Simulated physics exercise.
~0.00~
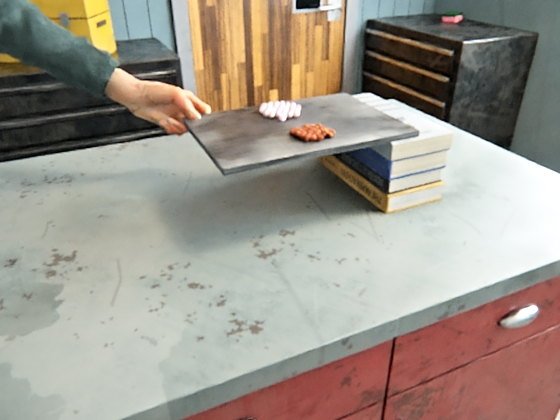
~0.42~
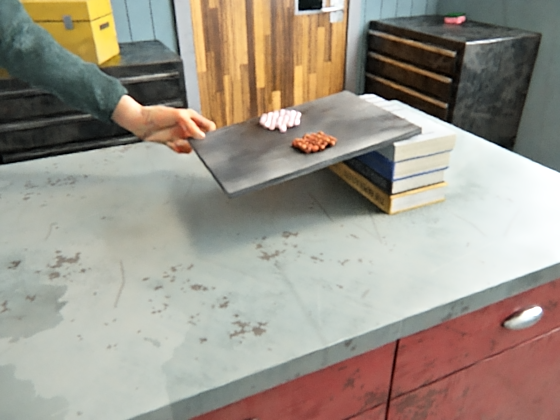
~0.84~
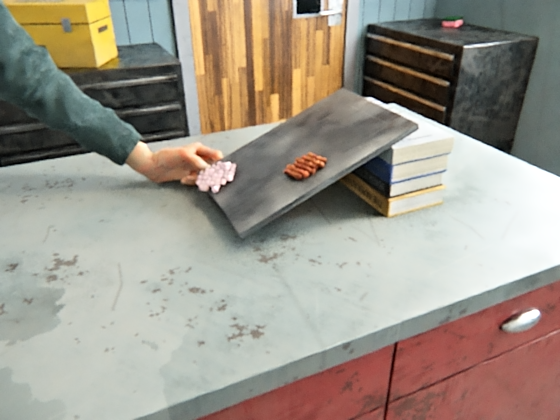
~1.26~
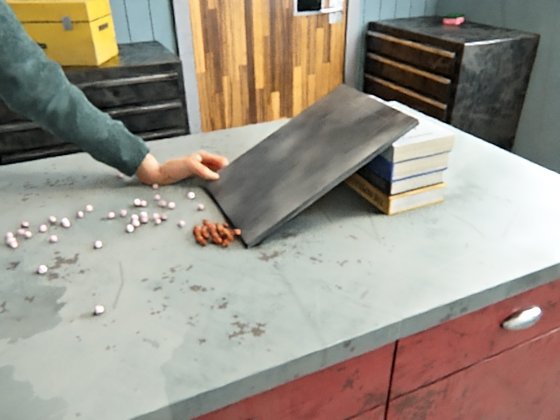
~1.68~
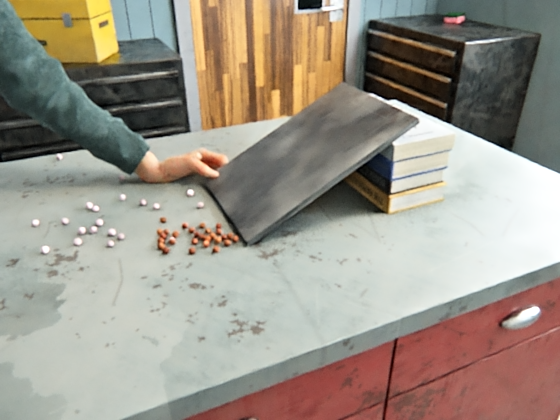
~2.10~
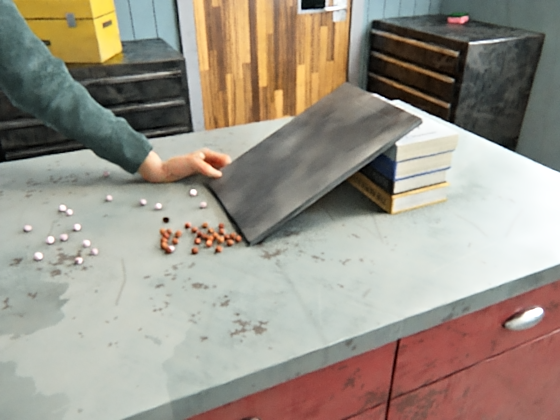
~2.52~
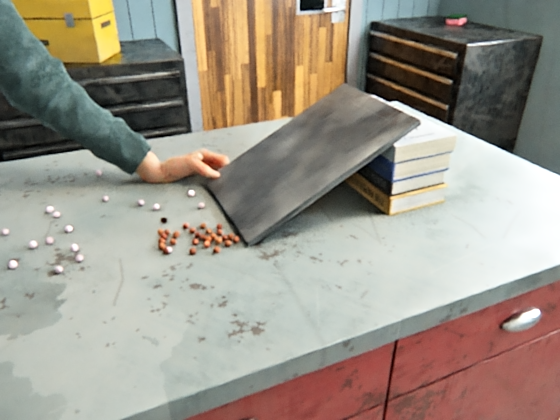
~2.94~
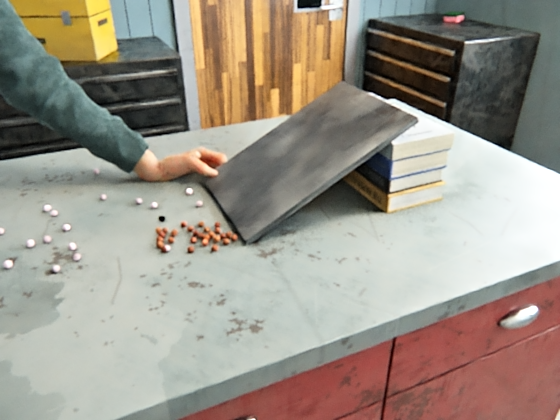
Hand lowering one end of a dark board to a worktop, pale pieces rolling far left, reddish-brown ones settling near its foot.
